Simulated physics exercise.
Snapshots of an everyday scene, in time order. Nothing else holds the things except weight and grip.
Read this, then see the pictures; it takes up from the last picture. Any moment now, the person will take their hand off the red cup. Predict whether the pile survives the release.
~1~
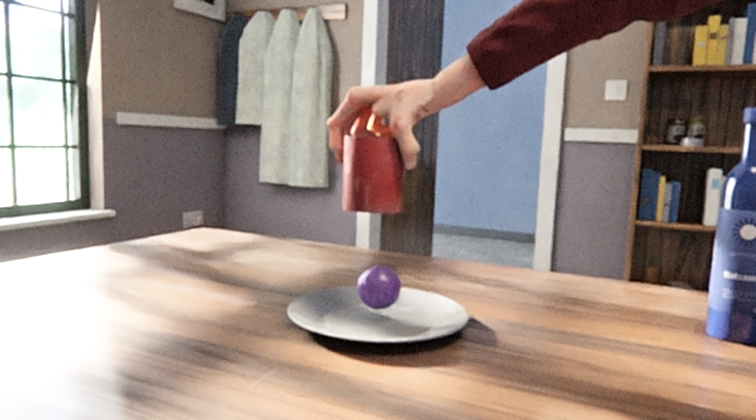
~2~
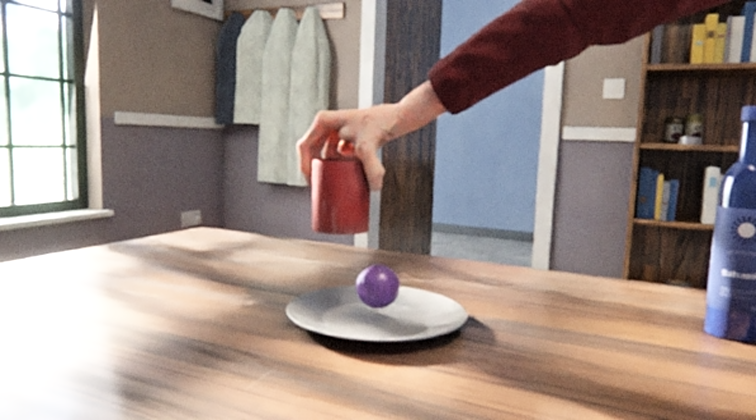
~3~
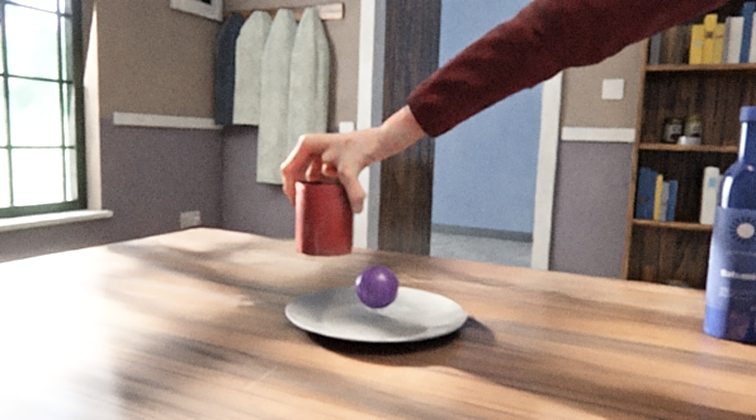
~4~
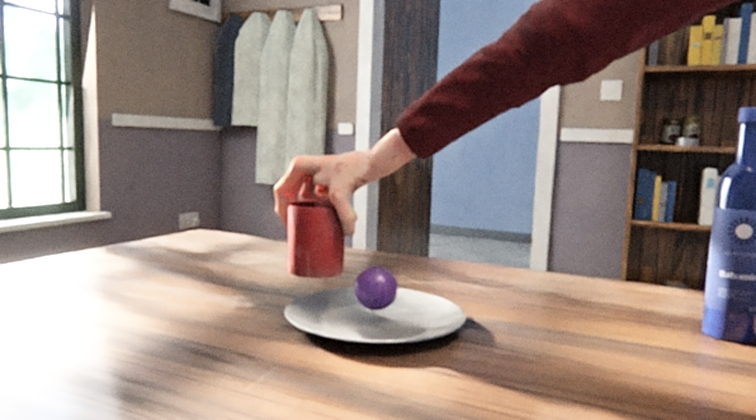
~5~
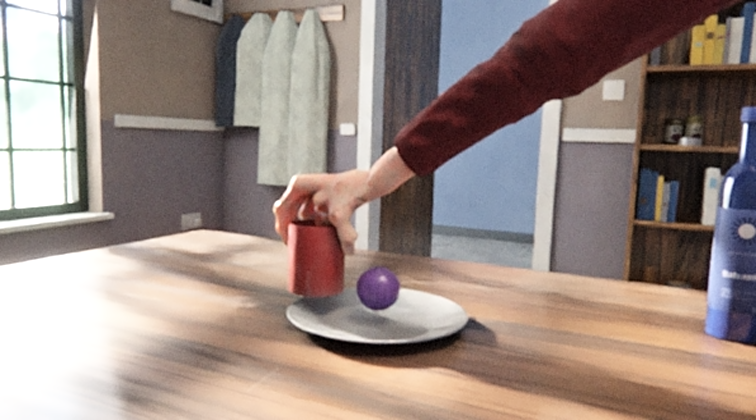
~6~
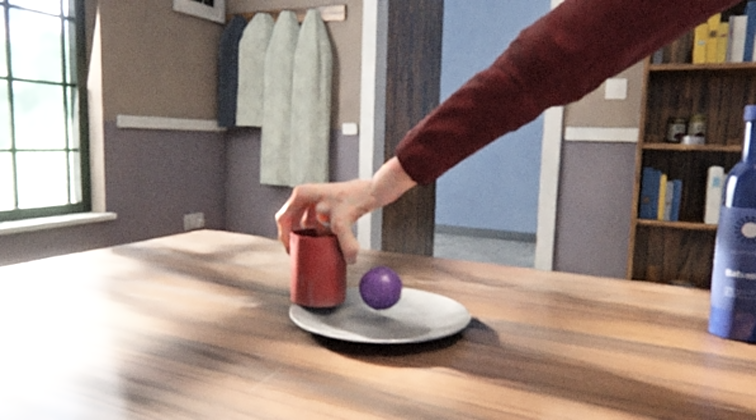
It survives.
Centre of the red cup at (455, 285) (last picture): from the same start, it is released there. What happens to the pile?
Result: Pile standing.
Then, 0.50 s later than the last frame, all is still.
Then, 1.30 s later than the last frame, red cup resting near (319, 267).
When it is over, all 4 as before. End places, in pixels of the last picture, red cup near (319, 267). The pile keeps its balance.
